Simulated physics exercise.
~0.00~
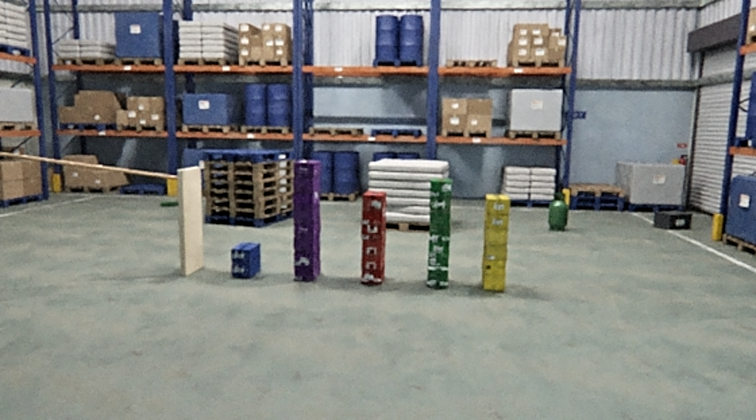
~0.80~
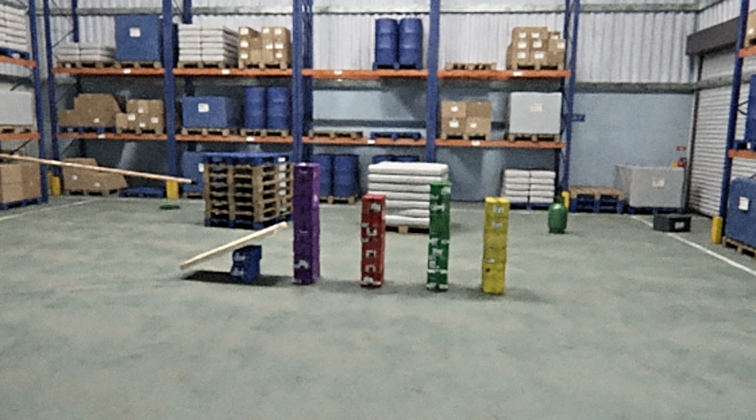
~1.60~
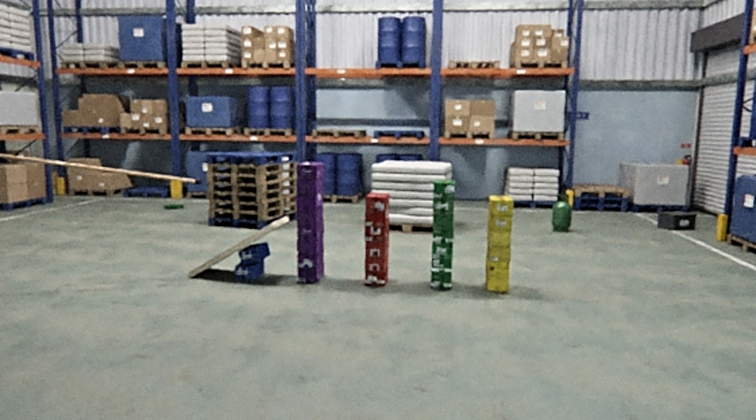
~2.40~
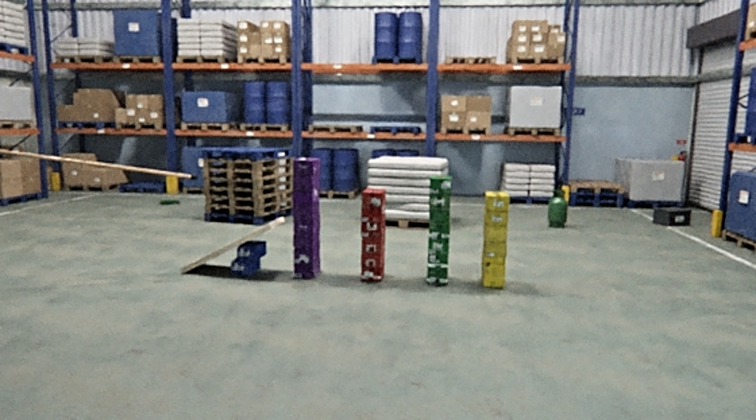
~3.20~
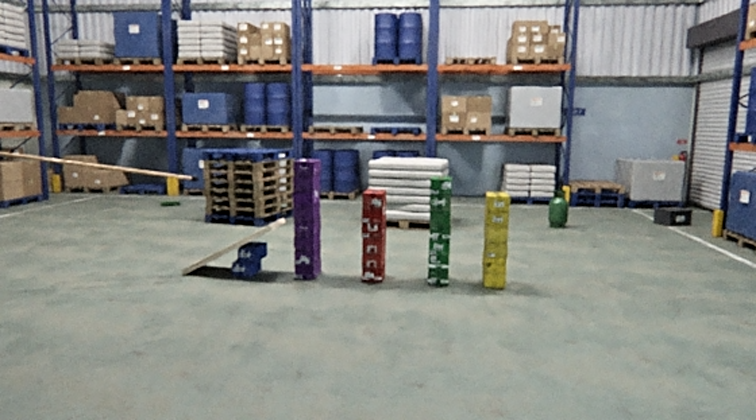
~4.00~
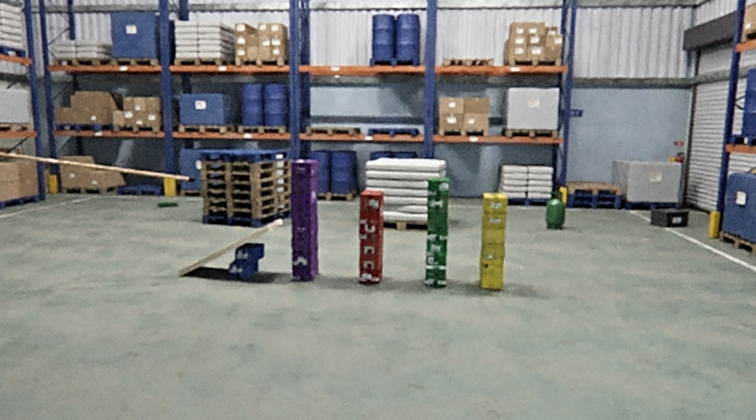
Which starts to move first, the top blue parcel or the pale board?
The pale board starts to move first, tipping over to the right, and the top blue parcel shifts only after that.
